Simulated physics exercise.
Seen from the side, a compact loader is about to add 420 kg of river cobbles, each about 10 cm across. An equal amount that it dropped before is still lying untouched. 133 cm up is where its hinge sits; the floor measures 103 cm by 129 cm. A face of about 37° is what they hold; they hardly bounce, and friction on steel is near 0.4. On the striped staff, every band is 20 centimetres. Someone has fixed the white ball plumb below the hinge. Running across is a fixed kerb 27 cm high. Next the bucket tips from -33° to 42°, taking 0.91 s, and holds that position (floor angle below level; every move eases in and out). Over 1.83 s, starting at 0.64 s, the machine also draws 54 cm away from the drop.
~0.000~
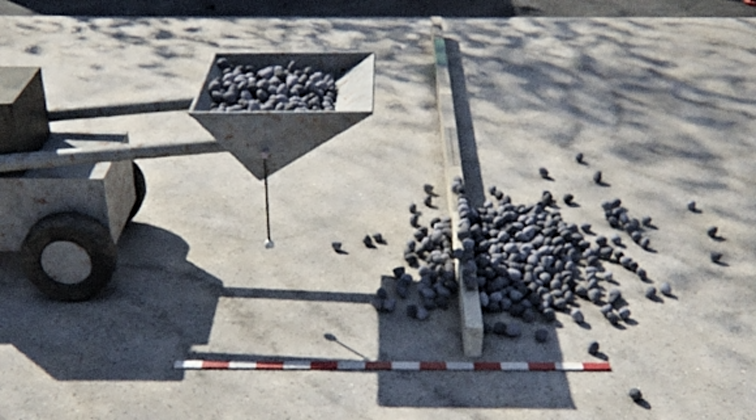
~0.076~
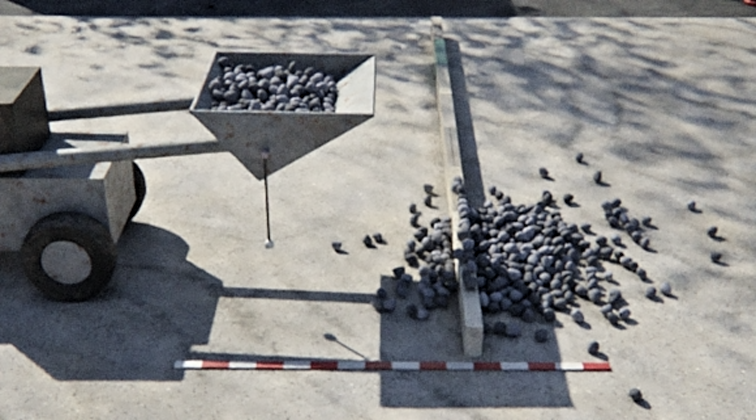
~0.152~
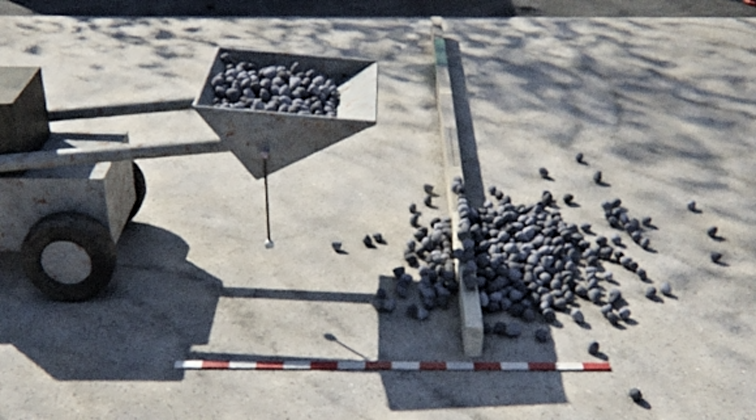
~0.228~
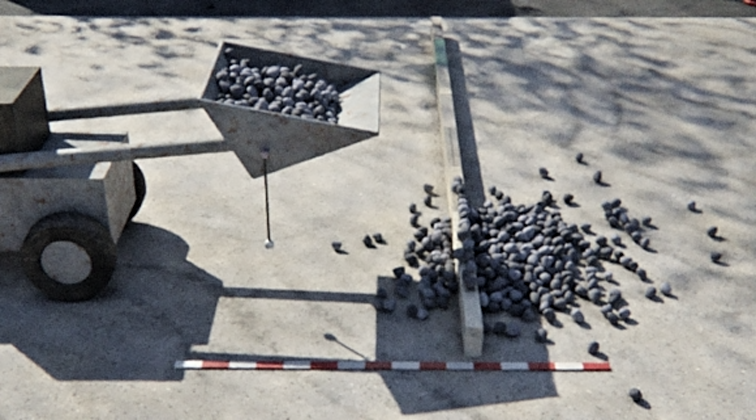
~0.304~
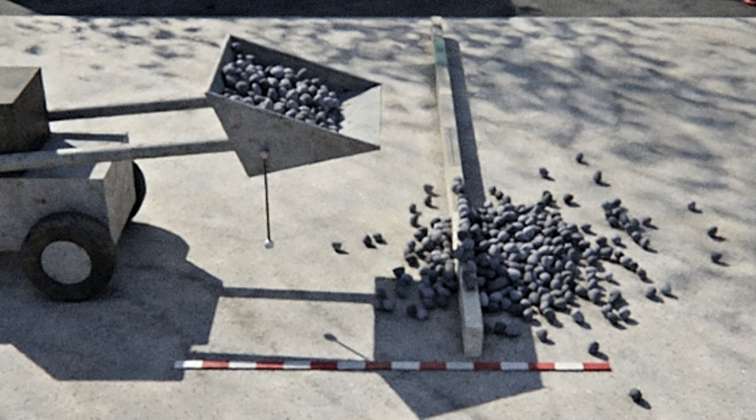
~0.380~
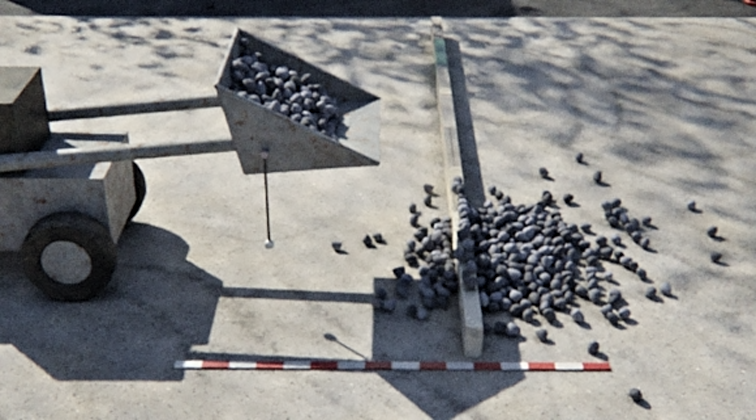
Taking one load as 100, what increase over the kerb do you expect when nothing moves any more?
0 out of 100.
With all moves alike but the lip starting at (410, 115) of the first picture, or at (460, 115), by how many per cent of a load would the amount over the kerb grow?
Close to 0 per cent, followed by close to 15 per cent.
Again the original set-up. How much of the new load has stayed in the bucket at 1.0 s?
Some 75 percent, roughly.
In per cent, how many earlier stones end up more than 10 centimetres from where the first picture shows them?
I'd say roughly 5 per cent of them.
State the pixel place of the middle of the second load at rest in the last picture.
The middle lies near (386, 253) in the last picture.
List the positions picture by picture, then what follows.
The bucket is at -33°, its lip at (373, 113); the top of the load is at (264, 80). The earlier load is highest near (464, 231), 32 cm above ground level, 21 % on this side of the kerb, 79 % over the kerb, in the first picture.
Lip at (374, 116), floor tilted -32°, highest stones at (261, 78); the stones move at 0.1 m/s on average, in the second picture.
The bucket is at -27°, its lip at (376, 123); the top of the load is at (241, 75); the stones move at 0.3 m/s on average, in the third picture.
Lip at (379, 134), floor tilted -21°, highest stones at (236, 70); the stones move at 0.4 m/s on average, in the fourth picture.
The bucket is at -13°, its lip at (380, 148); the top of the load is at (239, 66); the stones move at 0.4 m/s on average, in the fifth picture.
The bucket is at -5°, its lip at (379, 164); the top of the load is at (245, 59); the stones move at 0.5 m/s on average, in the sixth picture.
After 0.7 s the floor is at 30°; in per cent of one load, 100 in the bucket, 21 on this side of the kerb, 79 over the kerb; the foremost stones are at (689, 240).
After 1.0 s the floor is at 42°; in per cent of one load, 74 in the bucket, 47 on this side of the kerb, 79 over the kerb; the foremost stones are at (689, 240).
After 2.9 s the floor is at 42°; in per cent of one load, 0 in the bucket, 121 on this side of the kerb, 79 over the kerb; the foremost stones are at (689, 240).
After 5.7 s the floor is at 42°; in per cent of one load, 0 in the bucket, 121 on this side of the kerb, 79 over the kerb; the foremost stones are at (689, 240). Net gain over the kerb, 0.
